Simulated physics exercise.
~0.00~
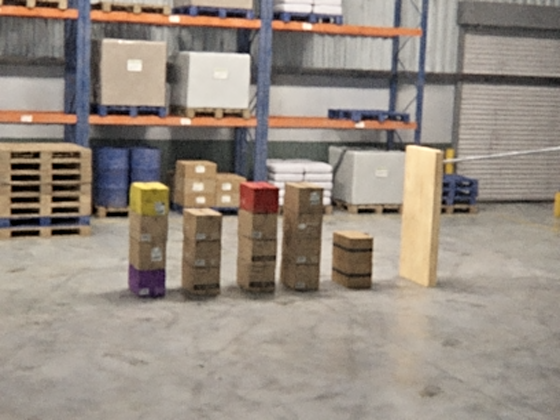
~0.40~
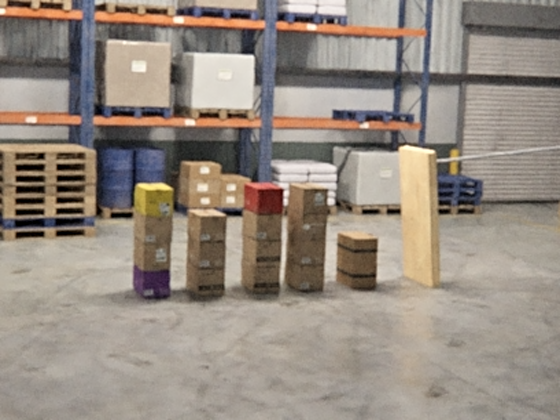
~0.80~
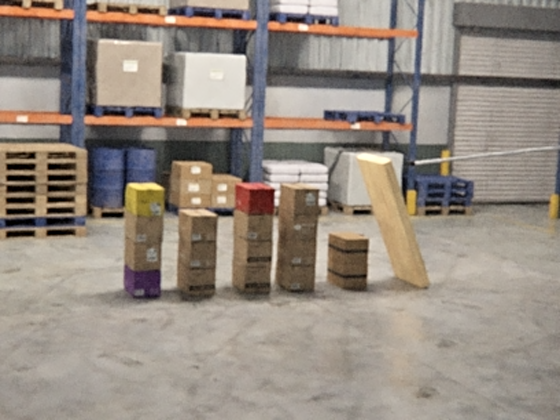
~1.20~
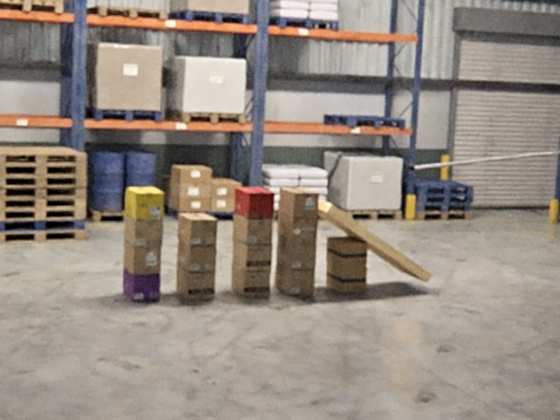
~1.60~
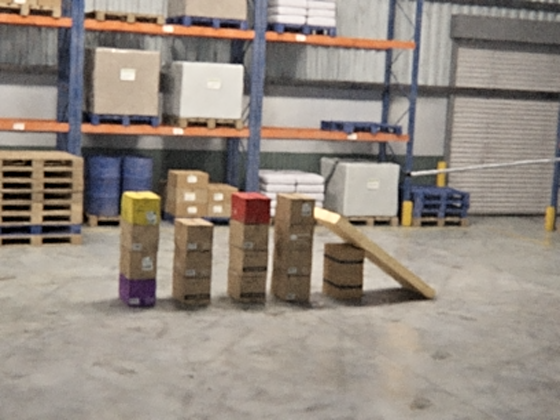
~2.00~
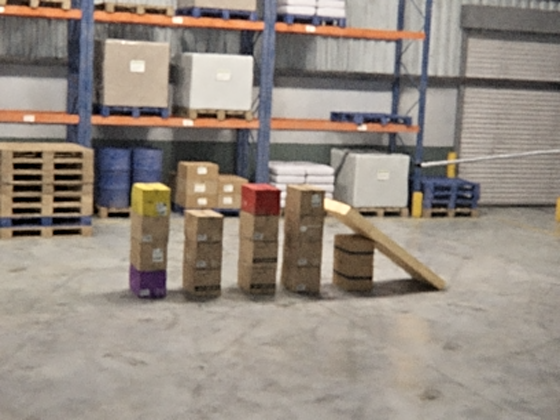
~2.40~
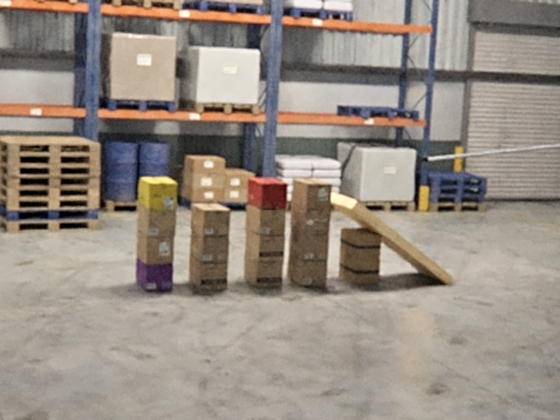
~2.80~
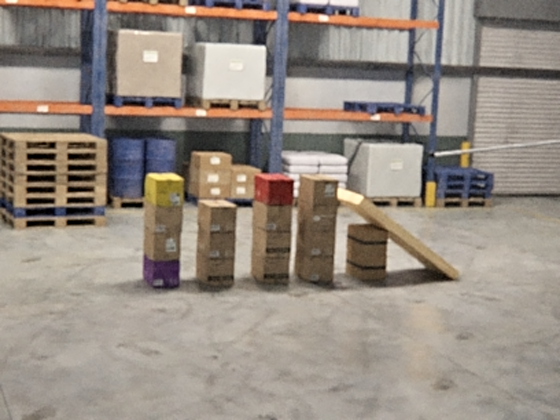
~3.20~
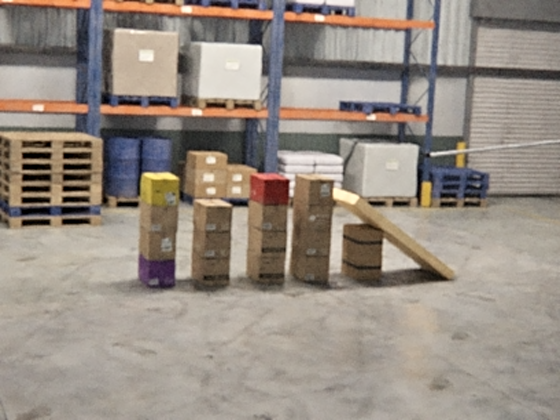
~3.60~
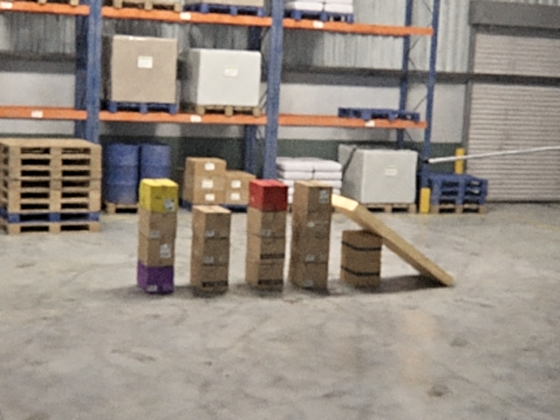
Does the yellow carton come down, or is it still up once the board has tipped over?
The yellow carton stays up on top of its column at the left end of the row. The board comes to rest leaning at the right end, and all the stacks remain standing.
